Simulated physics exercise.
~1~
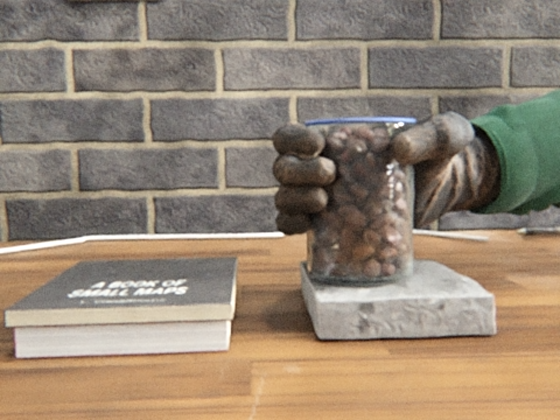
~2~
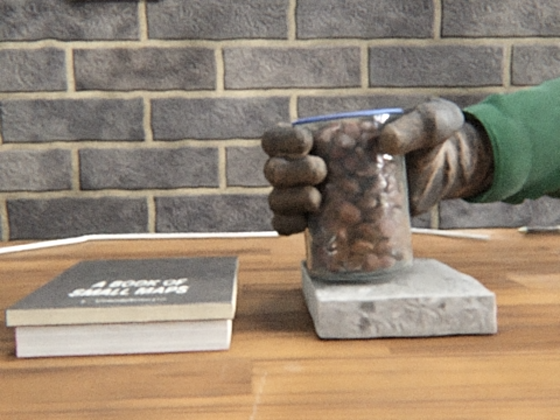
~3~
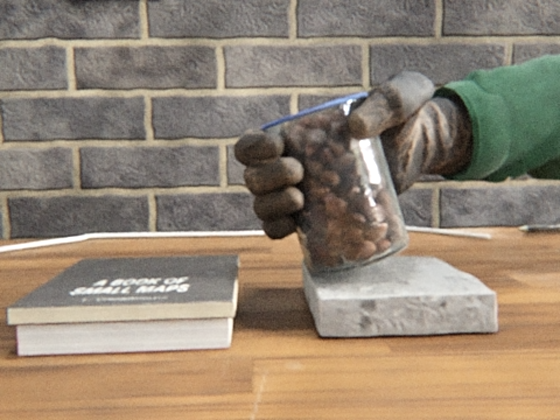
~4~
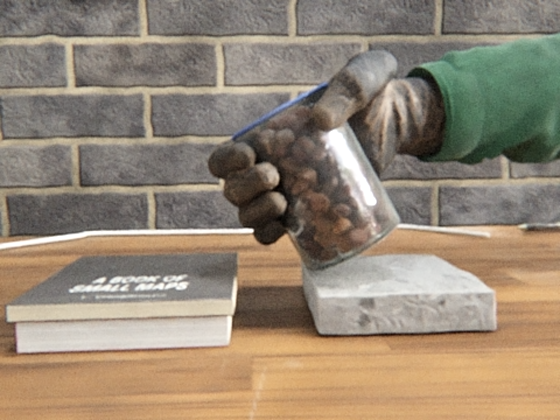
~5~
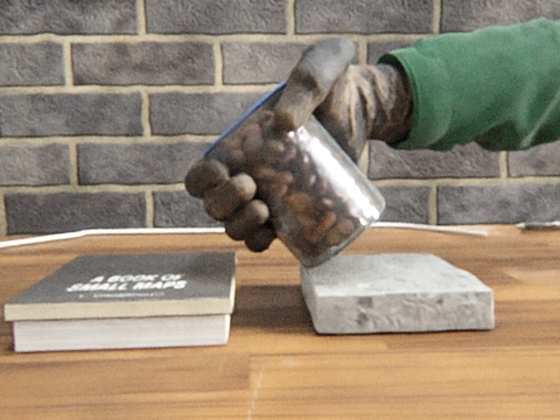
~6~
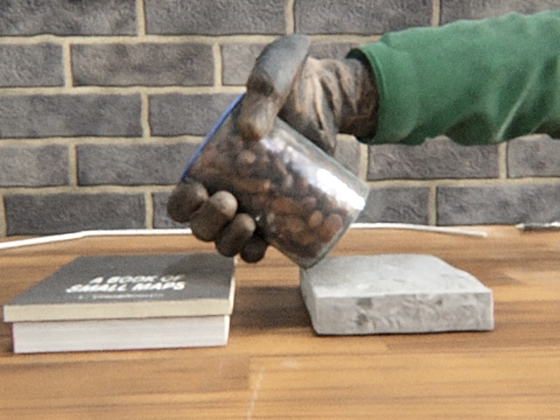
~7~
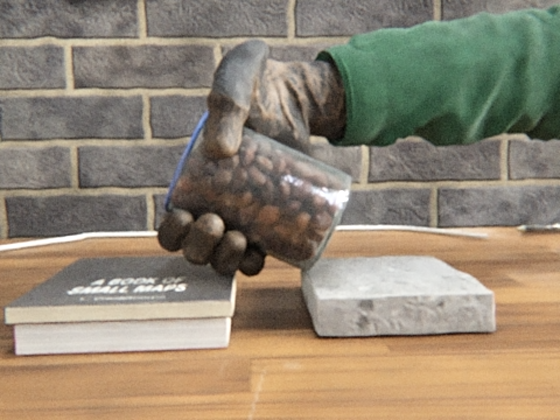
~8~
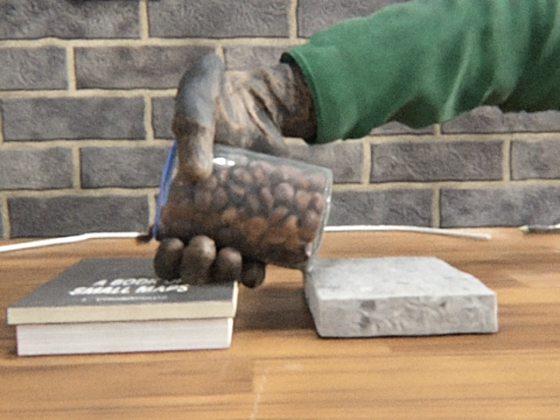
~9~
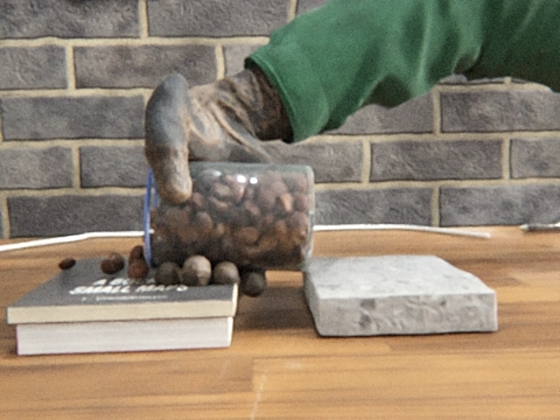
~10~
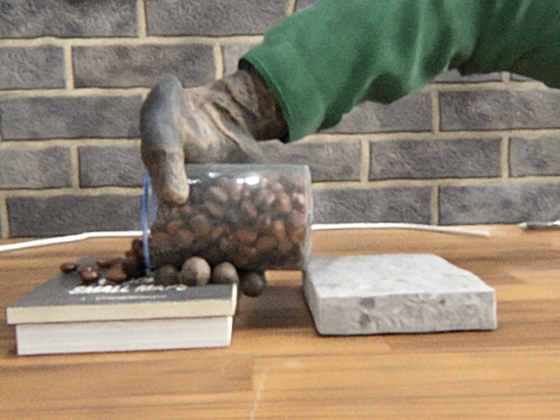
In this clip, a gloved hand lifts a glass jar of small brown pieces from a gray slab, tilts it leftward, and lowers it onto its side against a stack of books, where some pieces spill onto the top cover while most stay inside.
